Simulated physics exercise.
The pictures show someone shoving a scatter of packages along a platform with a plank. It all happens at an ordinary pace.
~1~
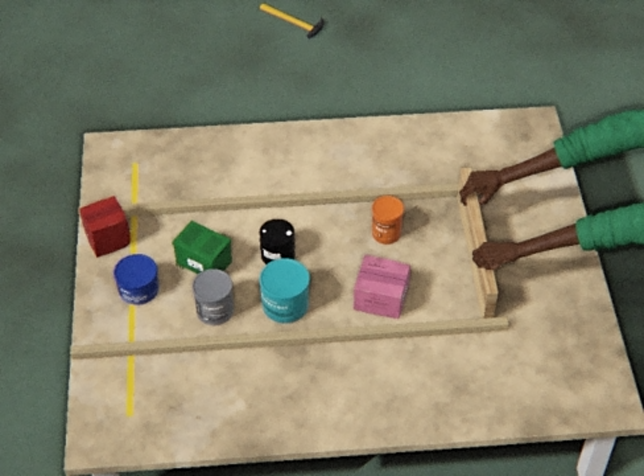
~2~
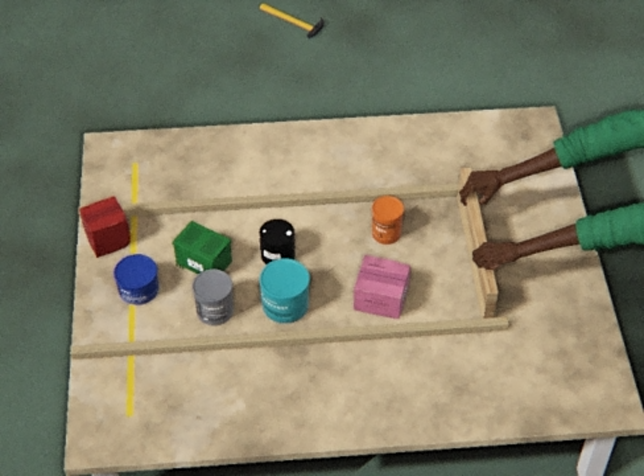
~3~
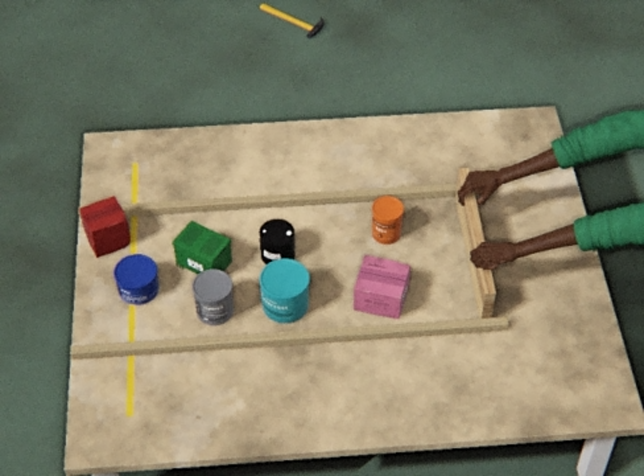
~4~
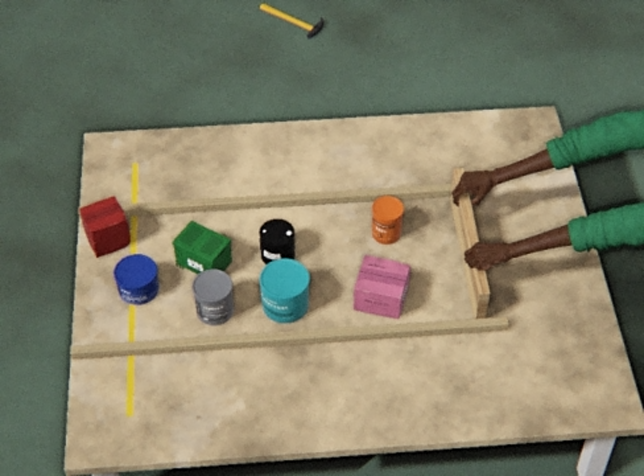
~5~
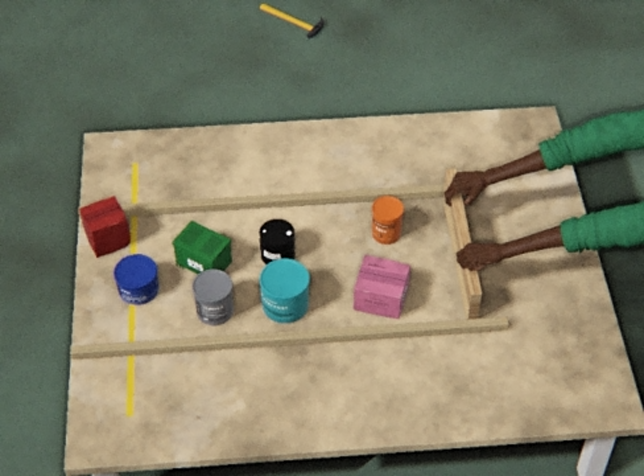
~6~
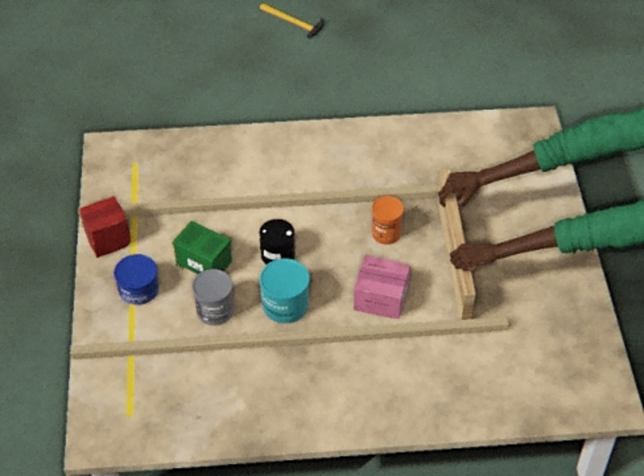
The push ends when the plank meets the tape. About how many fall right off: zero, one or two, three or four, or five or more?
Here the number that fall off is three or four.
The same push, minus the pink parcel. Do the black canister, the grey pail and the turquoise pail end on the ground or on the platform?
The black canister is kept; the grey pail is lost; the turquoise pail stays on.
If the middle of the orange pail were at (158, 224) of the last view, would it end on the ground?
It holds on.
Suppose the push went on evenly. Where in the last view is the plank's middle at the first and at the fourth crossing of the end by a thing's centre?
At (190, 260) for the first, at (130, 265) for the fourth.
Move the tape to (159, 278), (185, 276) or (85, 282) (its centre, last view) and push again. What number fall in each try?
Try by try, 2, 1 and 8.
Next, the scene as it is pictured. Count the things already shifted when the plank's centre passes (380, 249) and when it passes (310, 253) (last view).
At the one place 2, at the other 5.
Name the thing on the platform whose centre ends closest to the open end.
The blue pail.
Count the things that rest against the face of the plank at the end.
It touches 3.
Early on, none off yet; red box at rest near (106, 227); blue pail at rest near (137, 280); green tote at rest near (203, 253).
Finally, the number that fall off is three or four; lost, turquoise pail, grey pail and red box.
